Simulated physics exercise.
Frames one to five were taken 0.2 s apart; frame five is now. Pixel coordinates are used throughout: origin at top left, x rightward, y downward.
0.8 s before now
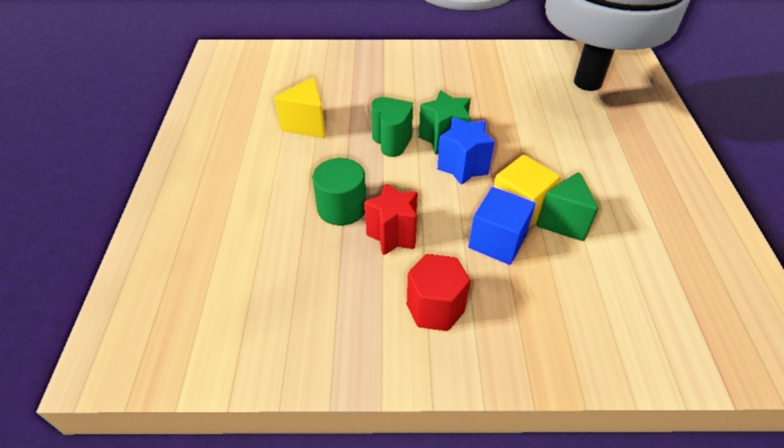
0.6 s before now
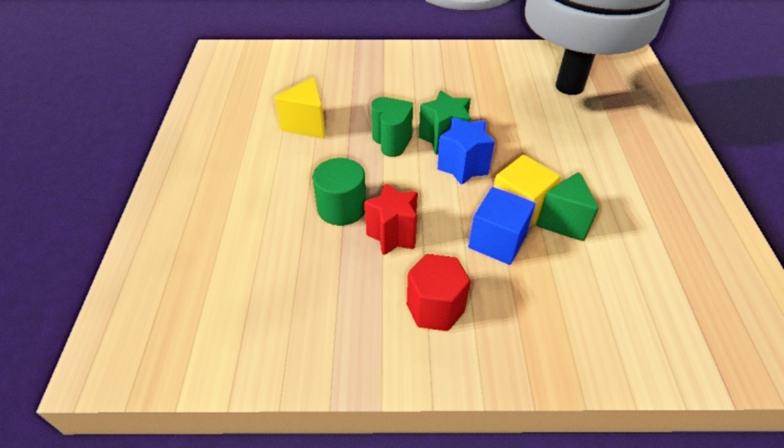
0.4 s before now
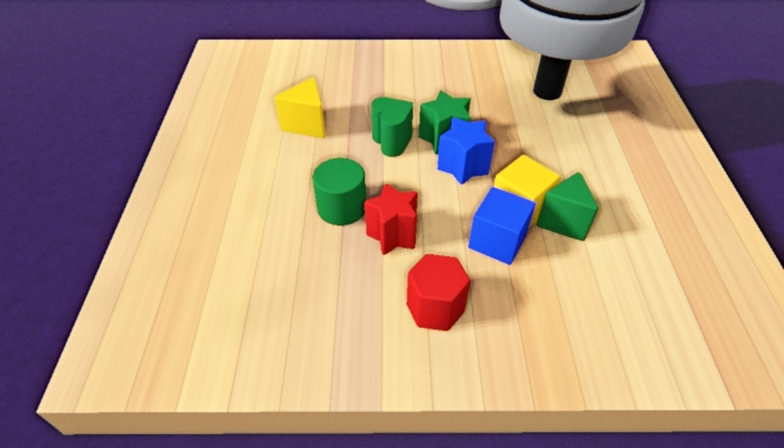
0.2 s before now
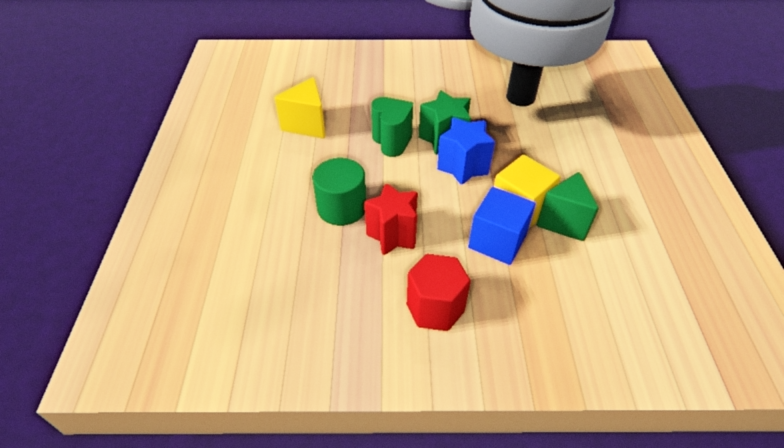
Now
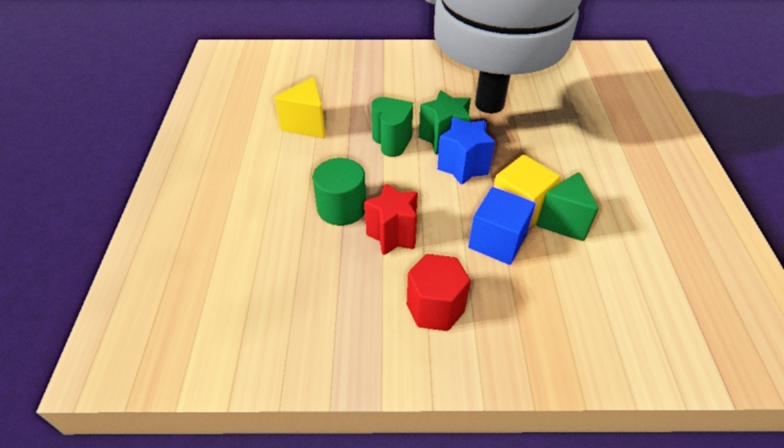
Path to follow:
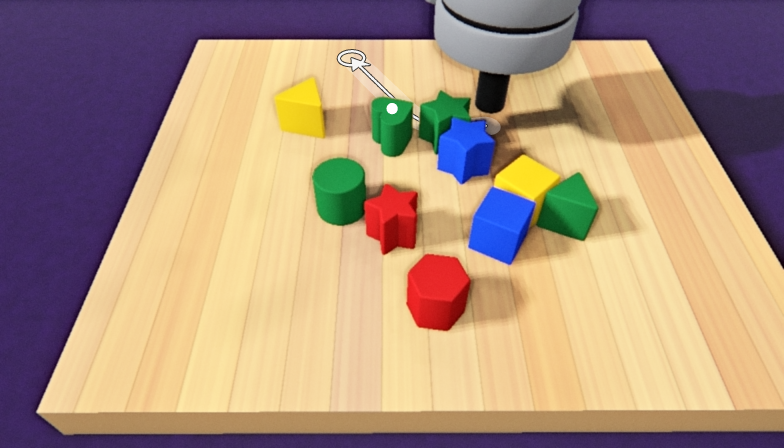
A robotic arm with a black rod tip moves steadily left and slightly downward above a wooden board, nearing the green and blue star-shaped blocks, while all the red, green, blue and yellow blocks stay still.
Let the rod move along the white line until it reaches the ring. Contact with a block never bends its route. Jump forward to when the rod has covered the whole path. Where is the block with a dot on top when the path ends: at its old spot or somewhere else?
Once the path ends, it is somewhere new.
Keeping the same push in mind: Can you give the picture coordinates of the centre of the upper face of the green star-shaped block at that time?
The centre of its top face lies at (417, 107).
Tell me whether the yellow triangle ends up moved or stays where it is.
It keeps its position.
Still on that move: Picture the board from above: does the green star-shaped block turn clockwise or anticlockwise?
Prediction: Counterclockwise.
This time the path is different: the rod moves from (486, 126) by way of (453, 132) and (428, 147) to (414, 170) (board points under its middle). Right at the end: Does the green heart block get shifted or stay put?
It will end up elsewhere.
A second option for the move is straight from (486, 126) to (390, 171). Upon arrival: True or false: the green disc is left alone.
Answer: True.
Drawn move, from (486, 126) via (420, 120) and (382, 88), ending at (352, 58); the dot is on the green heart block.
On the path given first. One third of the way, rod at (421, 99); green heart block at (372, 115); green star-shaped block at (417, 107), turned 80° anticlockwise.
Two thirds of the way, rod at (381, 67); green heart block at (372, 115); green star-shaped block at (417, 107), turned 80° anticlockwise.
At the end, rod at (350, 38); yellow triangle still; green heart block at (372, 115); green star-shaped block at (417, 107), turned 80° anticlockwise; blue star-shaped block still.
